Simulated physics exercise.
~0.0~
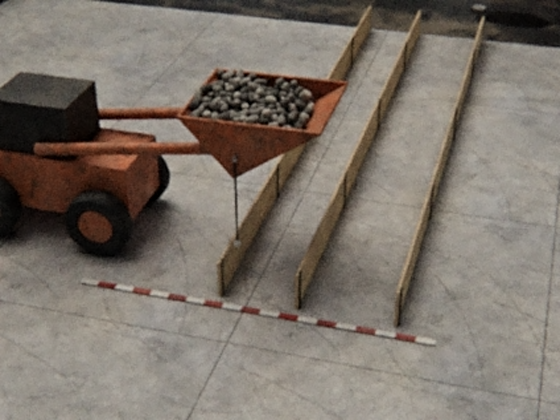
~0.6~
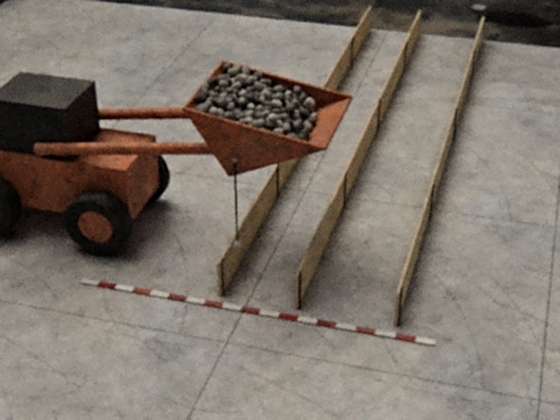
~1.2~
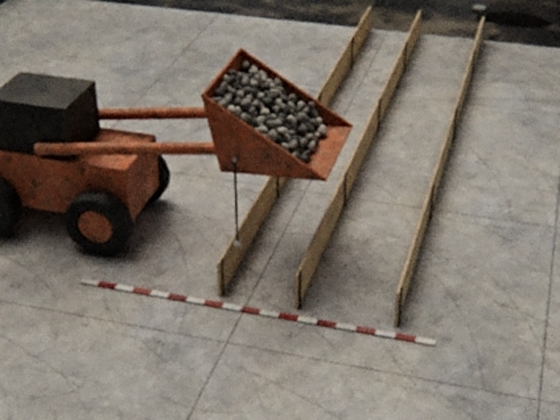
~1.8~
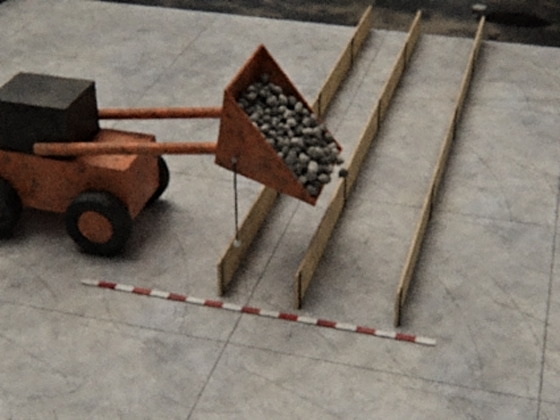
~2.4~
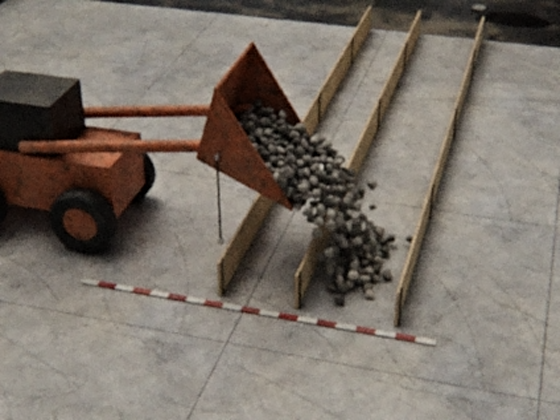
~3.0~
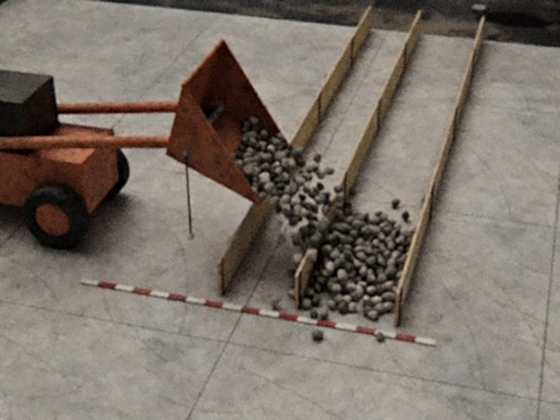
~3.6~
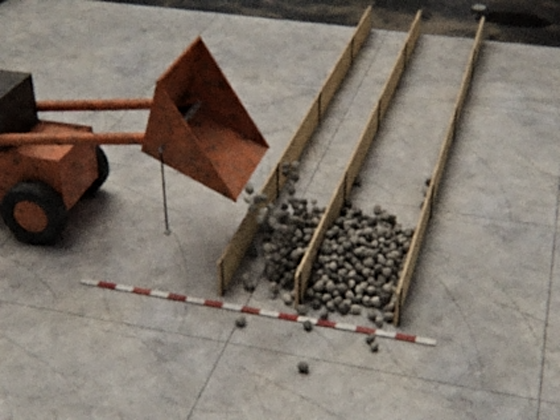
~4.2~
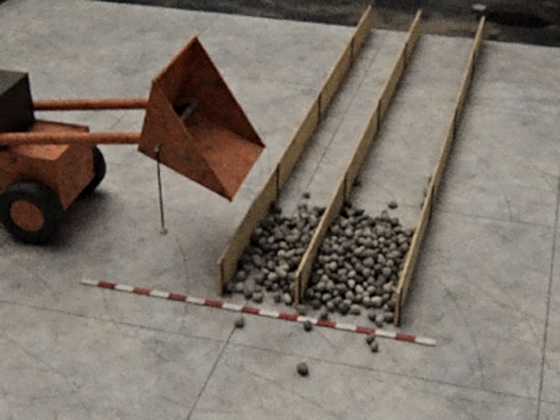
An orange loader tips its bucket, backs left, and spills grey cobbles between three upright boards.
